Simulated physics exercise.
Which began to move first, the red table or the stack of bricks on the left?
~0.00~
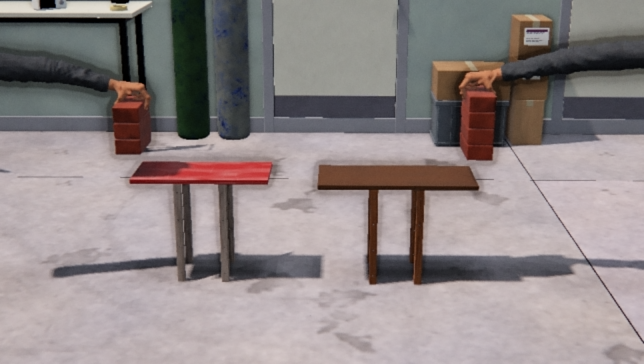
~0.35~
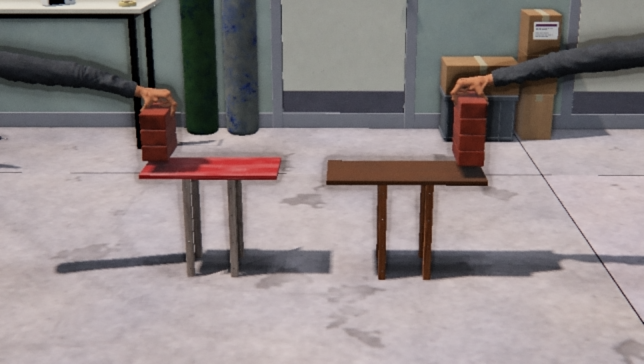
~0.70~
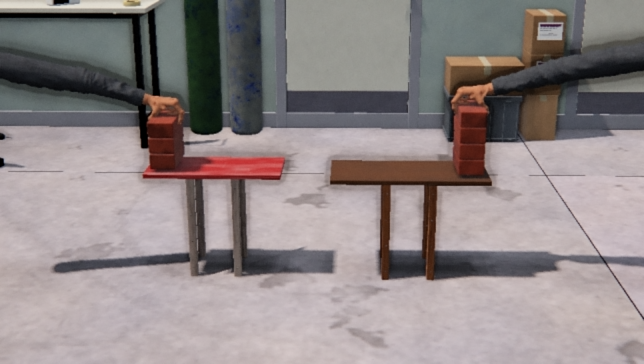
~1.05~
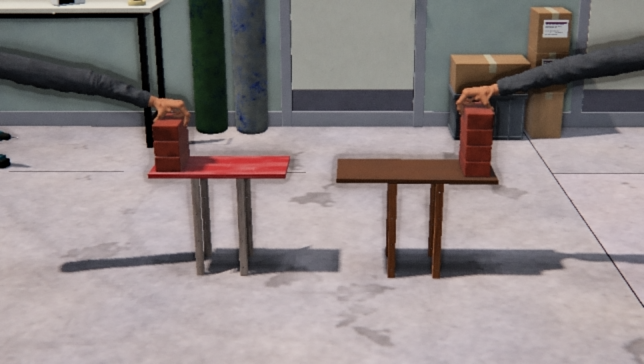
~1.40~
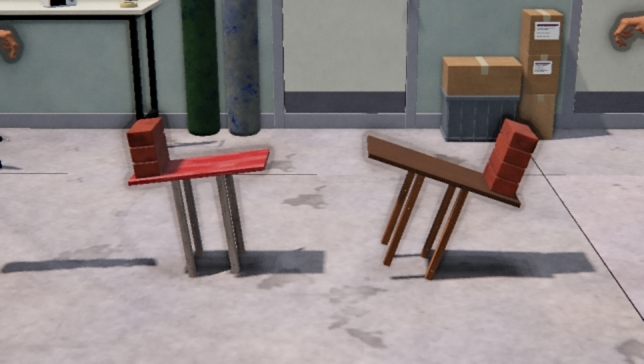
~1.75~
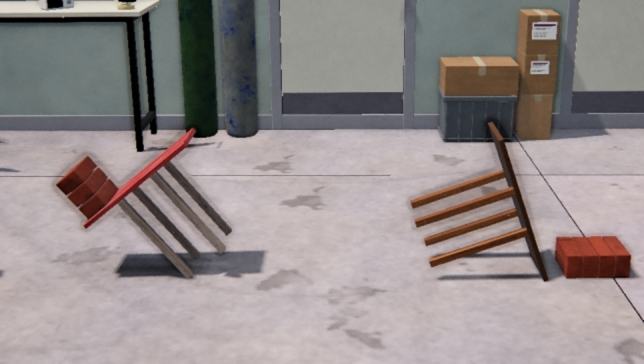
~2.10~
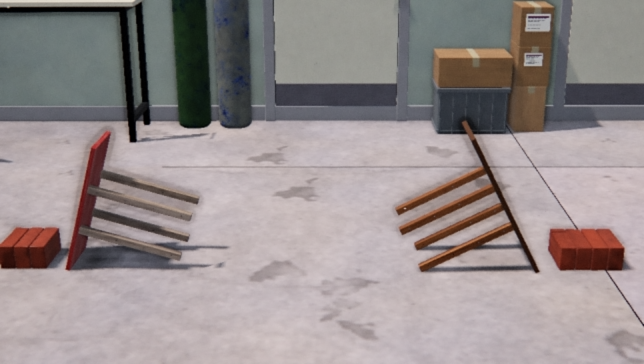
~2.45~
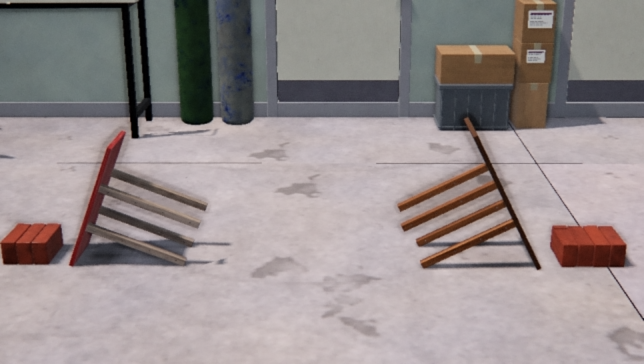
The left stack of bricks moved first, as a hand brought it down onto the red table. The table only tipped over later, after the hand had let go.
